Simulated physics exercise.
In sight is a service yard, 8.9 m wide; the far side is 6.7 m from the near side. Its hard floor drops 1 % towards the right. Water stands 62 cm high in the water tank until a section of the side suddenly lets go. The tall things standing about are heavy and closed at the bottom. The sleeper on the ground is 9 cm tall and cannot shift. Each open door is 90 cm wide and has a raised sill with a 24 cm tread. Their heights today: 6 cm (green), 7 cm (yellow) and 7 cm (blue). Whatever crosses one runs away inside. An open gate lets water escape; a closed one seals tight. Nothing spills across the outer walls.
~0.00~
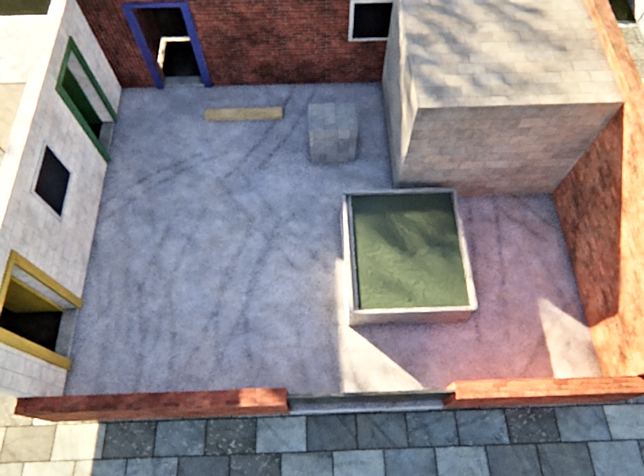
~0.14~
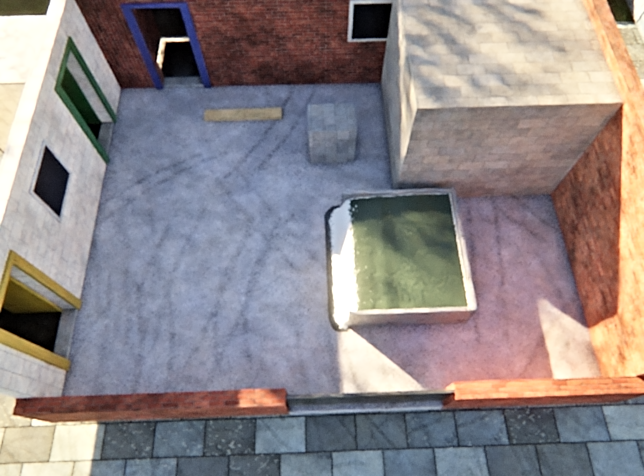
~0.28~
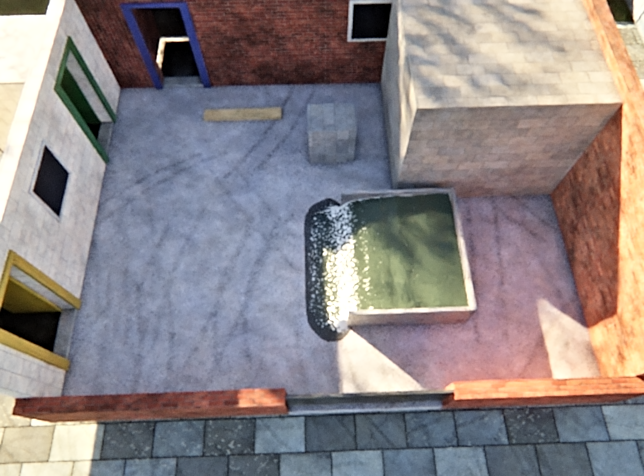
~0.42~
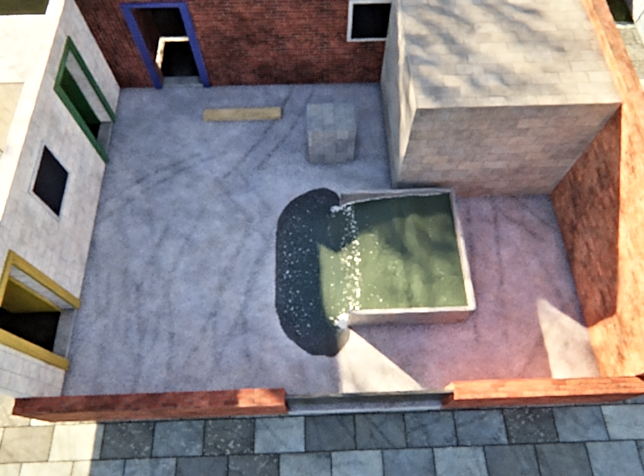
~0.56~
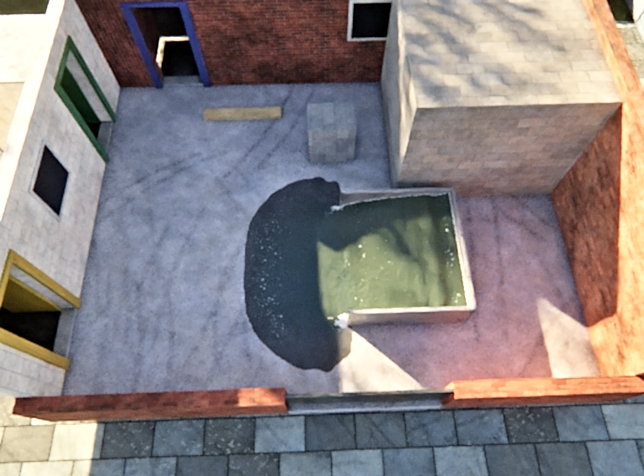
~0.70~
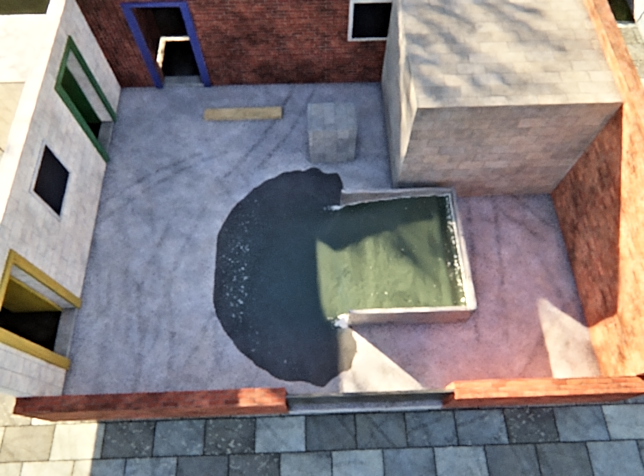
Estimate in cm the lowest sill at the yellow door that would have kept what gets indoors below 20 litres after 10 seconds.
At least 20 cm or so.
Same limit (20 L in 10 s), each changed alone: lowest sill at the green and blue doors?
About 8.5 cm at green and 9.0 cm at blue.
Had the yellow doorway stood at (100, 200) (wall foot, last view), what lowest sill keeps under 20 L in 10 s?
Roughly 14.5 cm.
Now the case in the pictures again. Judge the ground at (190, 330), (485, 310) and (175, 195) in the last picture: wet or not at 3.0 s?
In turn: Under water, still dry, under water.
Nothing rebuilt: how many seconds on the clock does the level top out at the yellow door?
Around 3.4 s.
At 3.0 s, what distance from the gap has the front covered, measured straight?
Roughly 6.2 m.
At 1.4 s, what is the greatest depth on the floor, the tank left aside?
About 24 cm.
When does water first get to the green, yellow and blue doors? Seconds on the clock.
Arrival: Green 2.6 s, yellow 1.6 s, blue 3.2 s.
After 1.4 s water covers 40 % of the floor, deepest (24 cm) near (334, 289); it has not reached the yellow door.
After 3.0 s water covers 55 % of the floor, deepest (32 cm) near (61, 403); 23 cm at the yellow door, 74 litres in over its 7 cm sill.
After 10.0 s water covers 85 % of the floor, deepest (18 cm) near (391, 170); 2 cm at the yellow door, 215 litres in over its 7 cm sill.
At the yellow door as built, the water arrived by 1.7 s and peaked near 24 cm at 3.4 s.
Run again over the same 10 s with other heights there, 45 litres in over 16.5 cm, 9 litres over 22 cm. The limit of 20 litres is kept from about 20 cm up.
